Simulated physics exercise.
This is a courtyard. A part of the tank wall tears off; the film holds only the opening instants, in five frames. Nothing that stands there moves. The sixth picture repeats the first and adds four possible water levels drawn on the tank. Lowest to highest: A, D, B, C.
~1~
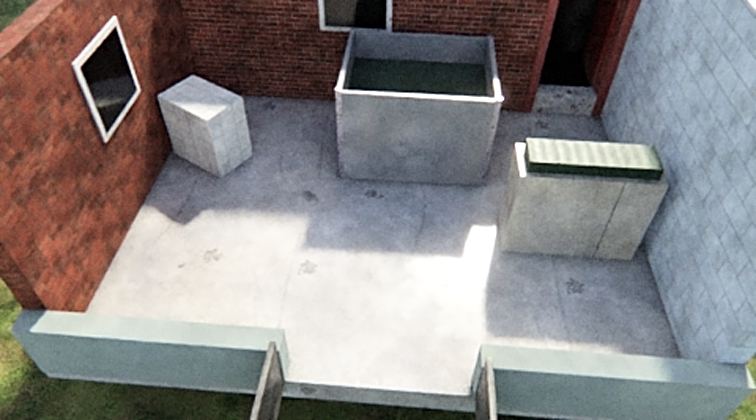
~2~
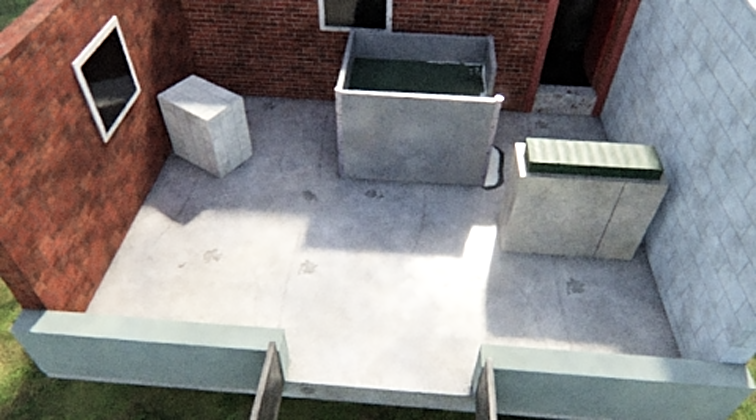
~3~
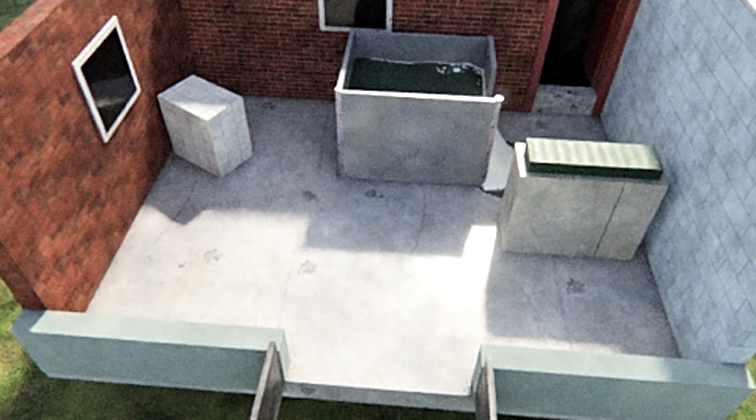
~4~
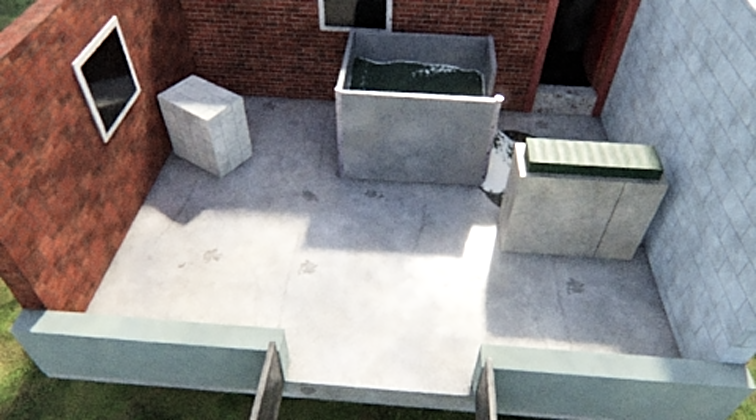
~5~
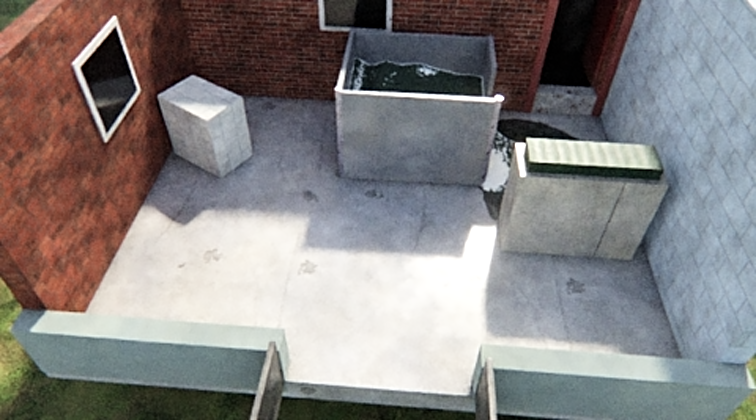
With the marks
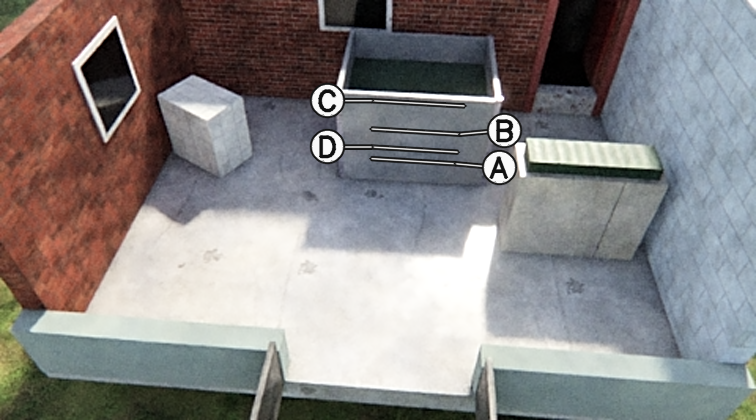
Water pours from the right side of a large open-topped grey tank in a walled courtyard, landing behind a block with a green top, while the level inside drops and a dark wet patch spreads toward the red doorway.
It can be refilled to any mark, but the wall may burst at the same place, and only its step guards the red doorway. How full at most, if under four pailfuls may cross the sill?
It is B.
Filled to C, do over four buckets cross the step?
Yes, that goes wrong.
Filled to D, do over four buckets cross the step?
No, that is safe.
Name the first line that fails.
C it is.
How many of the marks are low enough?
Three of the four.
In white, A at (413, 161); B at (415, 131); C at (417, 103); D at (414, 149); from the bottom up A, D, B, C.
With A, nothing gets over.
With B, a splash gets over, under a bucket.
With C, about 10 bucketfuls get in.
With D, nothing gets over.
